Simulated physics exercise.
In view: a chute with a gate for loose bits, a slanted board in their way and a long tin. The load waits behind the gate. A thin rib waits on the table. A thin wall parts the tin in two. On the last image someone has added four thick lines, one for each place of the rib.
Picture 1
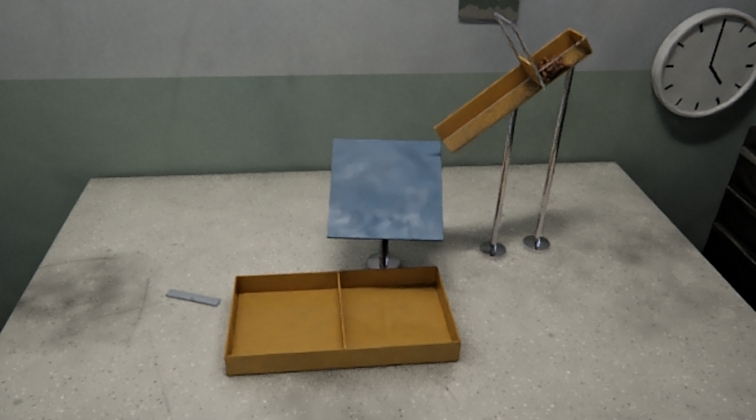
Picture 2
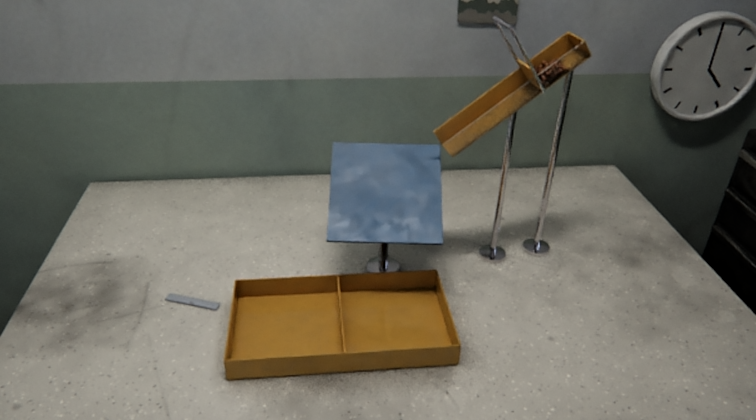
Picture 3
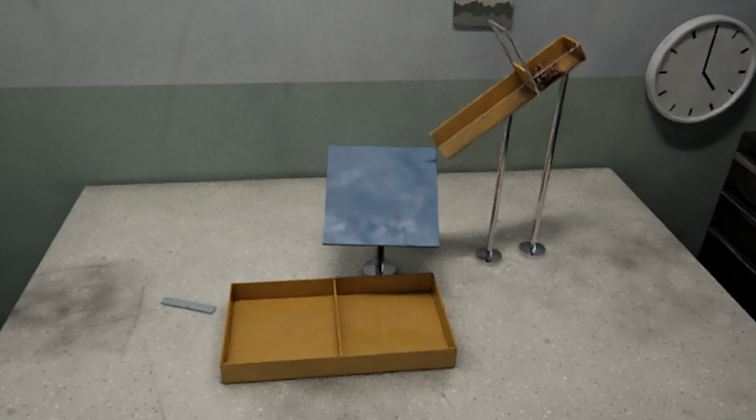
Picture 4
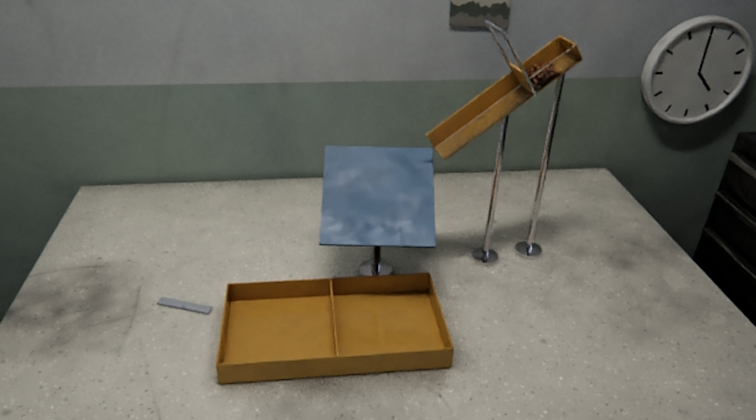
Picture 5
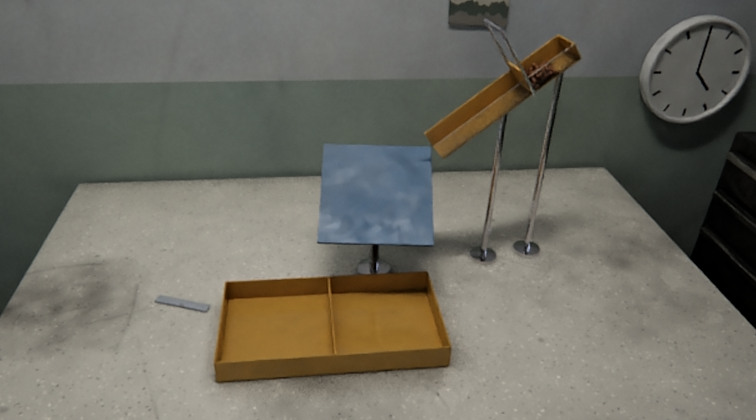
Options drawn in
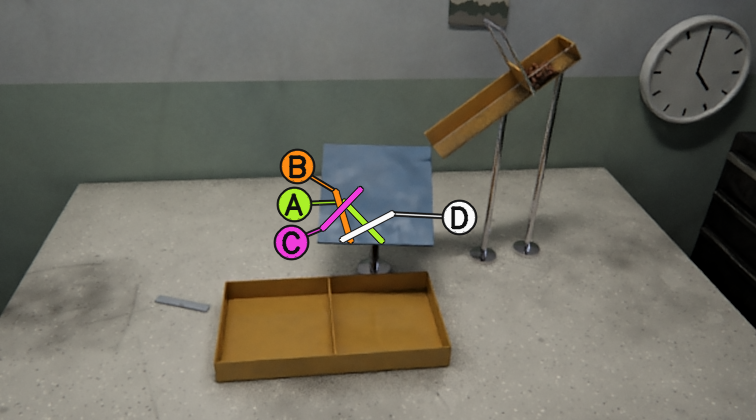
The clip opens on a pale tabletop with a two-part tan tray, a tilted blue board behind it and a raised, sloping chute holding small reddish-brown bits behind a gate. The view drifts slightly, while the objects, including the thin grey strip at left, stay in place and the gate remains shut.
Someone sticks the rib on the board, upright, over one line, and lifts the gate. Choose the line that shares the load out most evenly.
C is best.
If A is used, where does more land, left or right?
The right half.
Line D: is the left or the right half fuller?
The left half.
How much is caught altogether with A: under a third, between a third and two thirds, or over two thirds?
It is over two thirds.
On the marked copy, line A from (344, 201) to (381, 241); line B from (335, 191) to (350, 240); line C from (360, 189) to (323, 228); line D from (392, 213) to (342, 239).
With A, of what is caught, a stray few in the left half, nearly all in the right.
With B, of what is caught, a small part in the left half, nearly all in the right.
With C, of what is caught, about two thirds in the left half, about a third in the right.
With D, of what is caught, most in the left half, about a quarter in the right.
